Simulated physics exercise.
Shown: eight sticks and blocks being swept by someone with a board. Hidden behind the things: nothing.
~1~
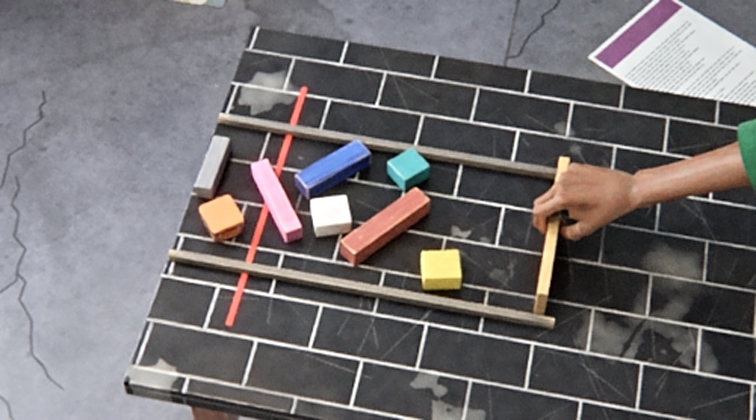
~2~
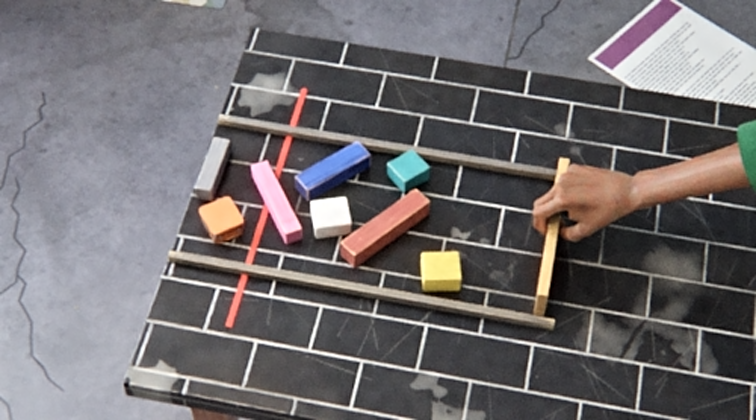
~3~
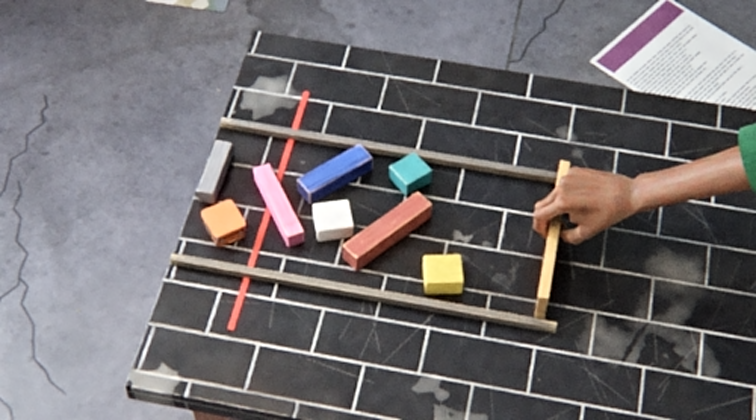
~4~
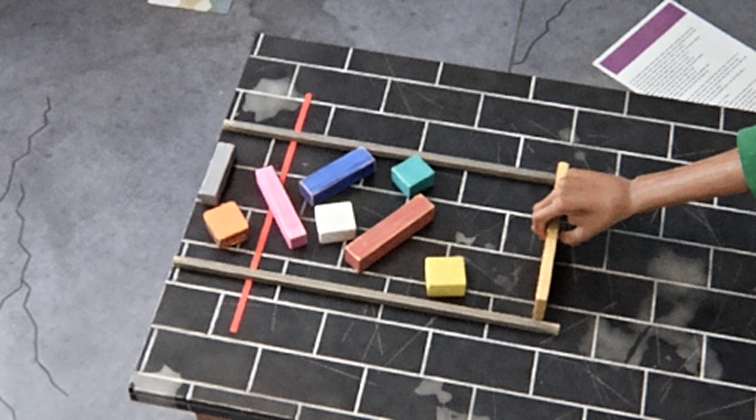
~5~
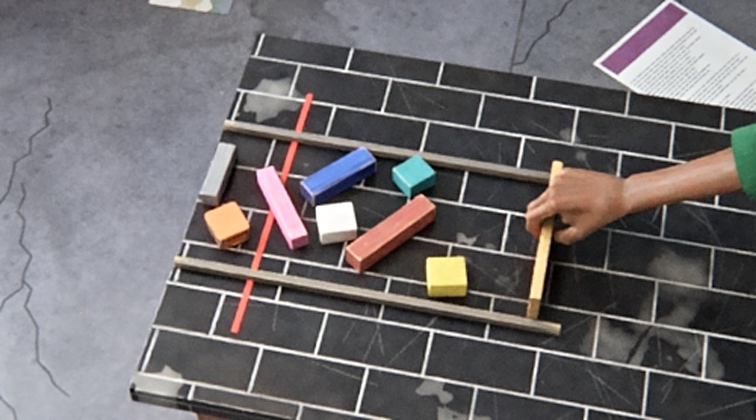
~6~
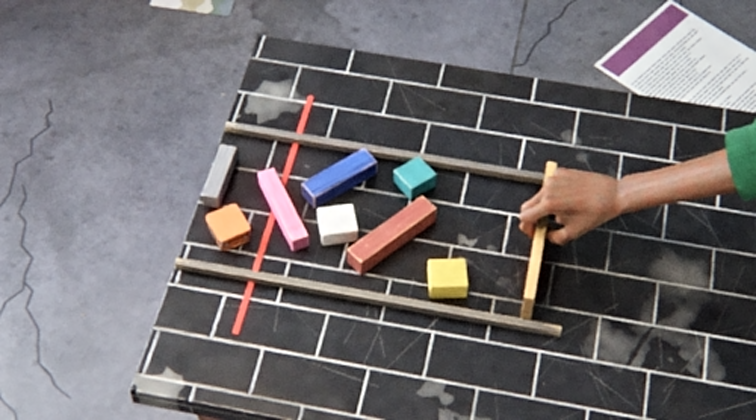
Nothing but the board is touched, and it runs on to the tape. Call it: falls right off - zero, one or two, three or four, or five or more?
Call: Three or four.
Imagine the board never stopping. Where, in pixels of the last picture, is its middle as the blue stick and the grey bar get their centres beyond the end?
The middle is at (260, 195) when it's the blue stick, and at (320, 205) when it's the grey bar.
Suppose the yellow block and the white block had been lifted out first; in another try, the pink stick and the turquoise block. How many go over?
Result: 0, then 1.
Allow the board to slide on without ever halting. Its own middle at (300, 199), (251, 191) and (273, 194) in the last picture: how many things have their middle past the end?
2, 5, 3.
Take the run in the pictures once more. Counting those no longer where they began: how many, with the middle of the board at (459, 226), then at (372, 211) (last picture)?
At the first spot the count is 1, and at the second it is 6.
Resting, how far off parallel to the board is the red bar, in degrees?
About 30 degrees.
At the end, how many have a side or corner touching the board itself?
3 are in contact with it.
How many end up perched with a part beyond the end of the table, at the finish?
The answer comes to 2.
A little later, none off yet; grey bar at rest near (220, 176); orange case at rest near (229, 228); pink stick at rest near (283, 209).
Next, none off yet; grey bar at rest near (220, 176); orange case at rest near (225, 228); pink stick shifted a little near (256, 210).
When it is over, the number that fall off is three or four; down, pink stick, orange case and grey bar.
